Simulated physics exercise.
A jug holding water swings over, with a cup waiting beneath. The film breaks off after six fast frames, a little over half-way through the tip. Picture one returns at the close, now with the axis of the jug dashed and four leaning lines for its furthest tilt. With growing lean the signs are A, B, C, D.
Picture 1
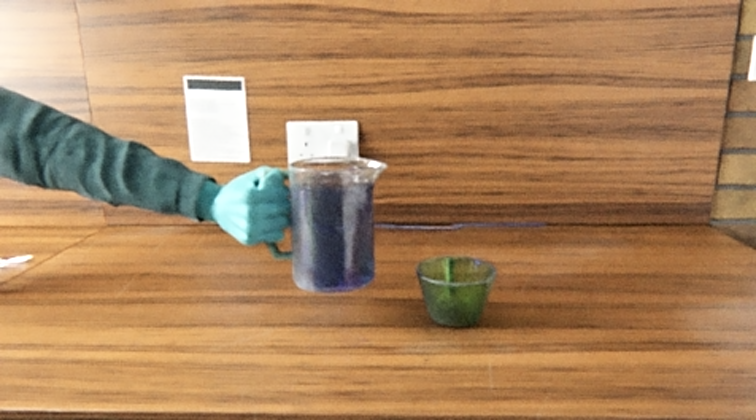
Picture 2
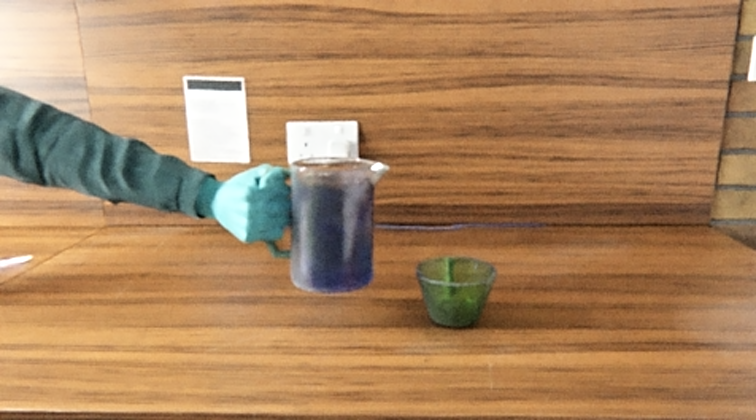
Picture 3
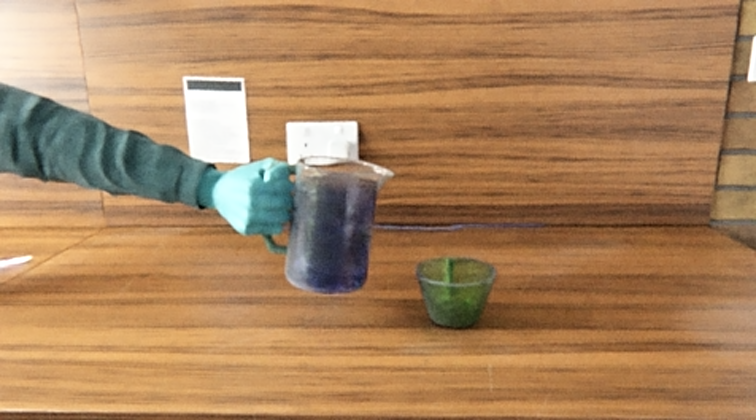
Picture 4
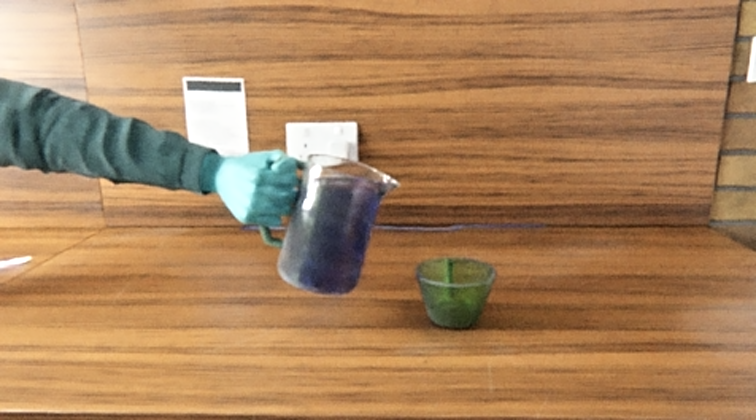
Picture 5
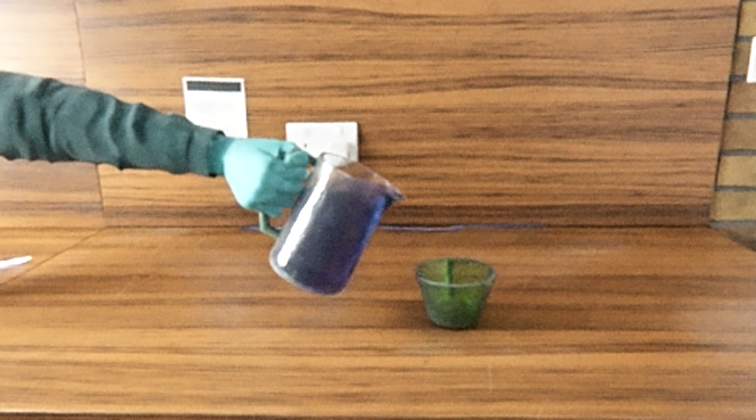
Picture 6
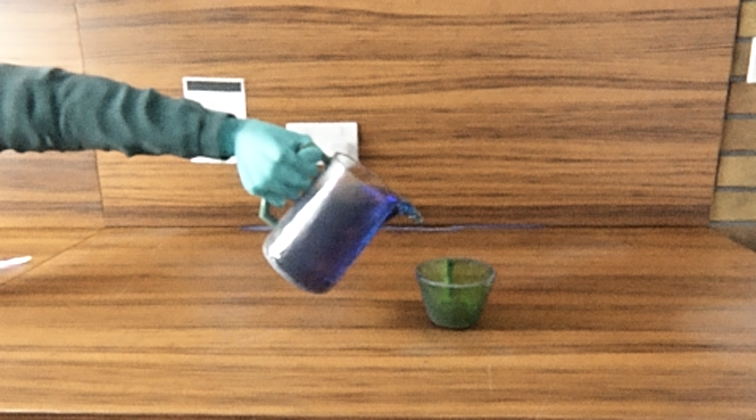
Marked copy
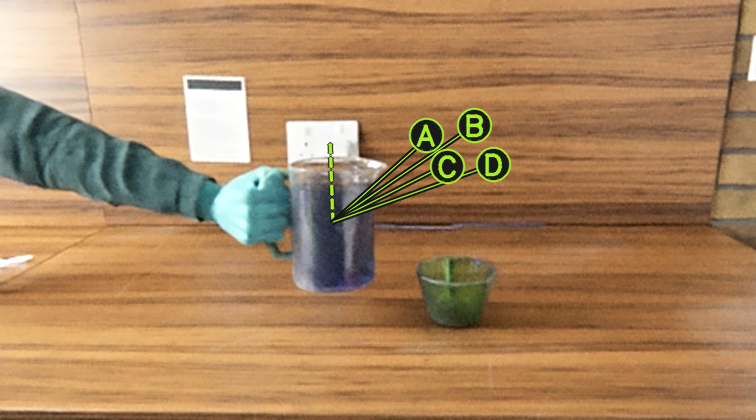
A gloved teal hand at the end of a dark green sleeve, reaching in from the left, holds a clear jug of dark bluish-purple liquid upright, then tilts it steadily rightward until liquid emerges over the lip. A small green glass cup sits still to the jug's lower right on a wood-grain surface. The steady camera faces a matching wood-panelled wall with a white paper and a pale wall plate.
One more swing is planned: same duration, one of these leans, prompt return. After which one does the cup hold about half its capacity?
The best tilt is A.
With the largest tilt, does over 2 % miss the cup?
Yes, it does.
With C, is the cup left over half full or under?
Over.
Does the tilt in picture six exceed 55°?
No.
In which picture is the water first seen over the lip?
Picture 6.
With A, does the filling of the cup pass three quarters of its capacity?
No.
On the marked copy, A at (415, 148); B at (460, 135); C at (431, 172); D at (477, 170).
If A is chosen, the cup ends with about 50 % of what it can hold.
If B is chosen, the cup ends with about 71 % of what it can hold.
If C is chosen, the cup ends with about 85 % of what it can hold; 5 % of the water is spilt.
If D is chosen, the cup ends with about 90 % of what it can hold; 14 % of the water is spilt.
